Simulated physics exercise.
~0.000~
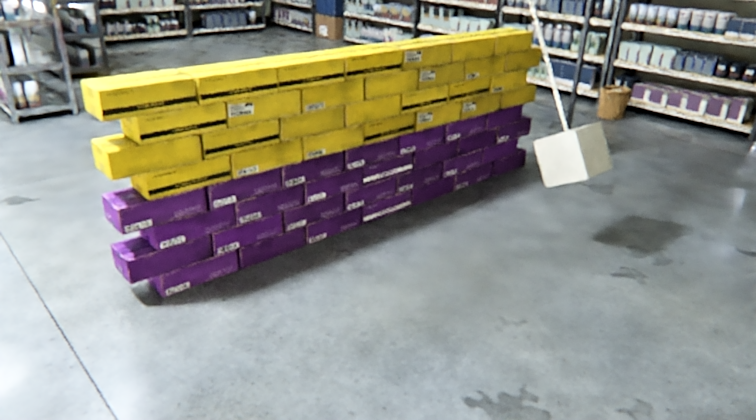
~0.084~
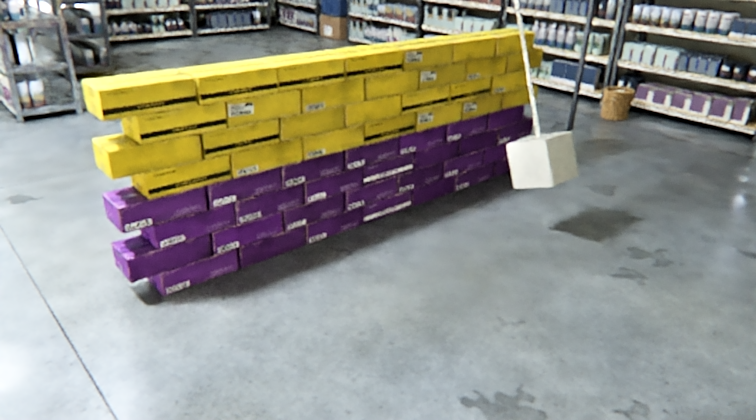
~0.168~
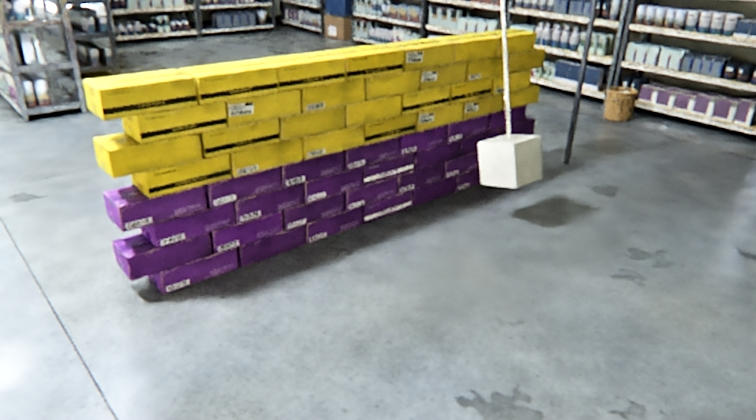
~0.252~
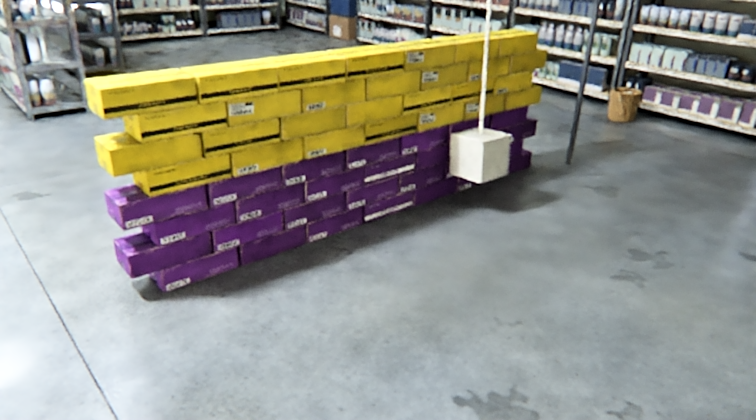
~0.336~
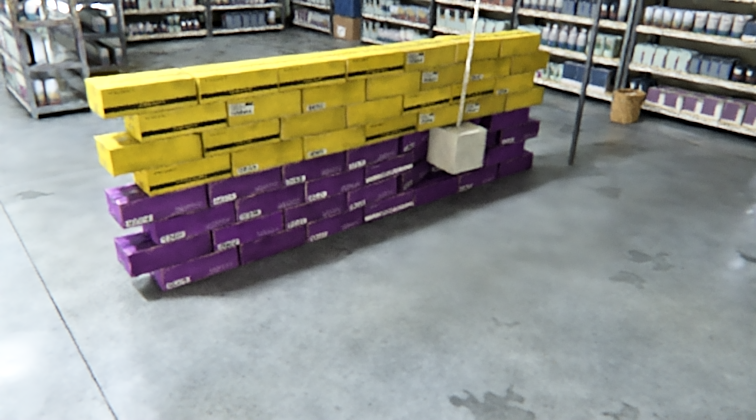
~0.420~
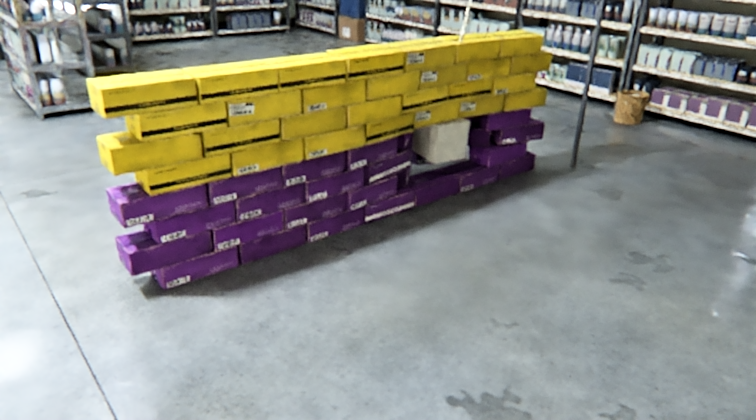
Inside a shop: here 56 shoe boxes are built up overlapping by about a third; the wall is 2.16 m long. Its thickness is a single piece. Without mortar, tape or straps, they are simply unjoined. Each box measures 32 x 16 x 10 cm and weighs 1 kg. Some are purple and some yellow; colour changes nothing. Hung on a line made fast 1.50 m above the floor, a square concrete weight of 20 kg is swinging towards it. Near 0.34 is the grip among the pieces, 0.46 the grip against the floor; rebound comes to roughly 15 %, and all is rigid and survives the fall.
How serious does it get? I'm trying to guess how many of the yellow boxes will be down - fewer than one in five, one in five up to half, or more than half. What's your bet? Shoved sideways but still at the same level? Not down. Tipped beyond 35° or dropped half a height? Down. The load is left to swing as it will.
I would say one in five up to half.
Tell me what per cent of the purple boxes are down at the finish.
Purple: 10%.
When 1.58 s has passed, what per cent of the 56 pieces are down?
20 %.
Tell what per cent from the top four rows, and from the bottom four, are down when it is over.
40% and 10%.
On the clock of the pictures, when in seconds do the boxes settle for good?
Time: About 2.5 s.
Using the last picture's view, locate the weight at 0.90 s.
Estimated pixel: About (415, 115).
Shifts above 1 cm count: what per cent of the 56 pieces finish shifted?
Moved: 45 per cent.
By 0.90 s, line 21° past plumb; none of the 28 yellow boxes down (3 of 56 in all colours); top yellow box tilted 24°; top purple box moved 24 cm.
By 1.58 s, line 10° before plumb; 9 of the 28 yellow boxes down (12 of 56 in all colours); top yellow box upside down; top purple box moved 22 cm.
When it is over (2.9 s), line 16° past plumb; 10 of the 28 yellow boxes down (13 of 56 in all colours); top yellow box upside down; top purple box moved 22 cm. That is 36 per cent. In pixels of the last frame, middles, top yellow box near (690, 228), top purple box near (384, 127).
